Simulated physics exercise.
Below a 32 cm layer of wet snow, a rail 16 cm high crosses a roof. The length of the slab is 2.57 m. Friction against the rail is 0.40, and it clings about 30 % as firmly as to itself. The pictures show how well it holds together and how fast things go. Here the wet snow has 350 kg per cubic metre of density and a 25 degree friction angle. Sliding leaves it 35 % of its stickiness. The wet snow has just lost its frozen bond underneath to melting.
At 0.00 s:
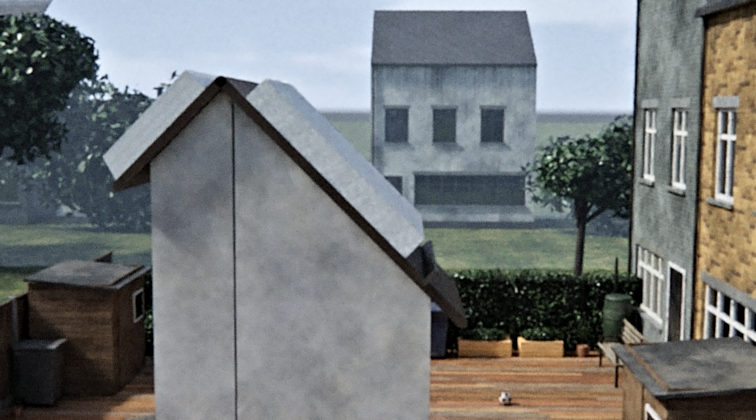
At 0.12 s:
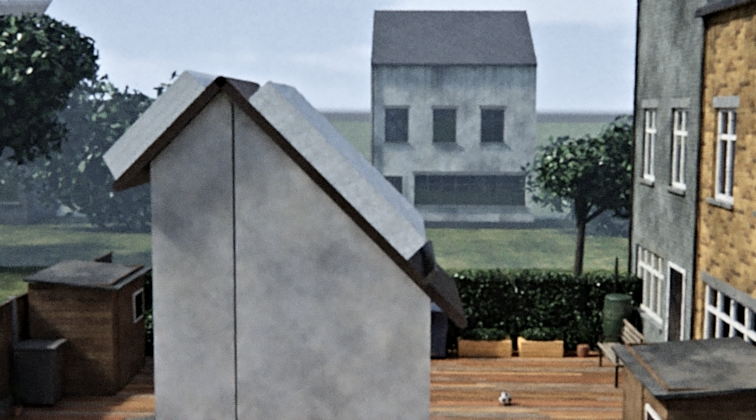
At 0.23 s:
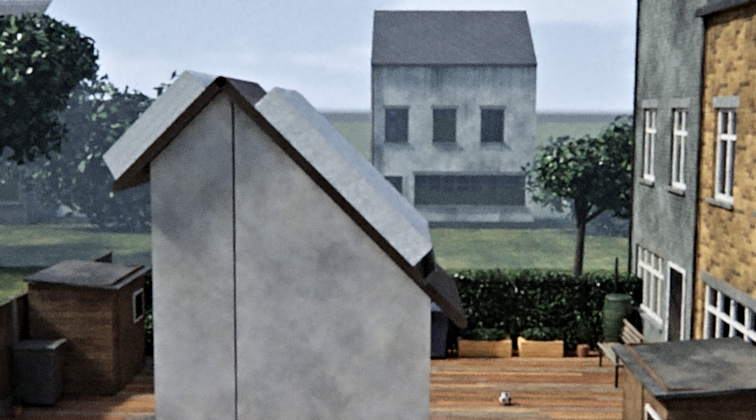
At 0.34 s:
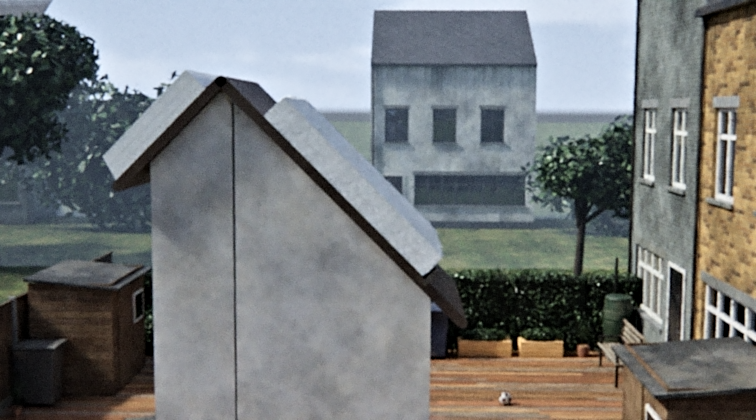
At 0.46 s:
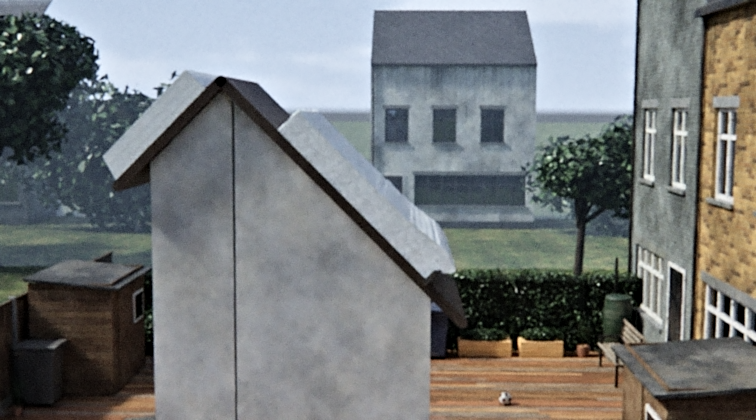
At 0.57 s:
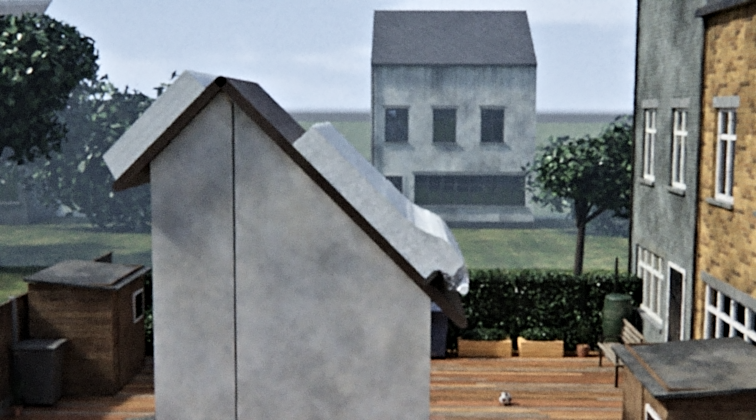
Slab of snow sliding down the right slope of a grey house's roof, its lower end cracking and bending over the eave.
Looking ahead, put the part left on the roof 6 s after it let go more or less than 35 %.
You should see a value beneath 35 %.
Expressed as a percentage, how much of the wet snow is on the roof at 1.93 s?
Estimate: Near 22 in a hundred.
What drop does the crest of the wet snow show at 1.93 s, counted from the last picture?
I'd put it at near 1.3 m.
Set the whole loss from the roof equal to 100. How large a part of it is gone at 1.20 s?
About 60 out of 100.
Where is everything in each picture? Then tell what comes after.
The first frame shows leading edge of the wet snow at (423, 236).
The second frame shows leading edge of the wet snow at (425, 239), its middle shifted 3.7 cm.
The third frame shows leading edge of the wet snow at (431, 245), its middle shifted 13 cm.
The fourth frame shows leading edge of the wet snow at (441, 255), its middle shifted 29 cm, 4 % of it past the rail, in one piece.
The fifth frame shows leading edge of the wet snow at (454, 267), its middle shifted 49 cm, 10 % of it past the rail, cracking.
The sixth frame shows leading edge of the wet snow at (468, 289), its middle shifted 71 cm, 19 % of it past the rail, cracking.
After 1.20 s, 47 % of the snow is on the roof.
After 1.93 s, 21 % of the snow is on the roof.
After 2.67 s, 15 % of the snow is on the roof.
After 3.40 s, 14 % of the snow is on the roof.
After 6.00 s, at the end, 14 % of the snow is on the roof.
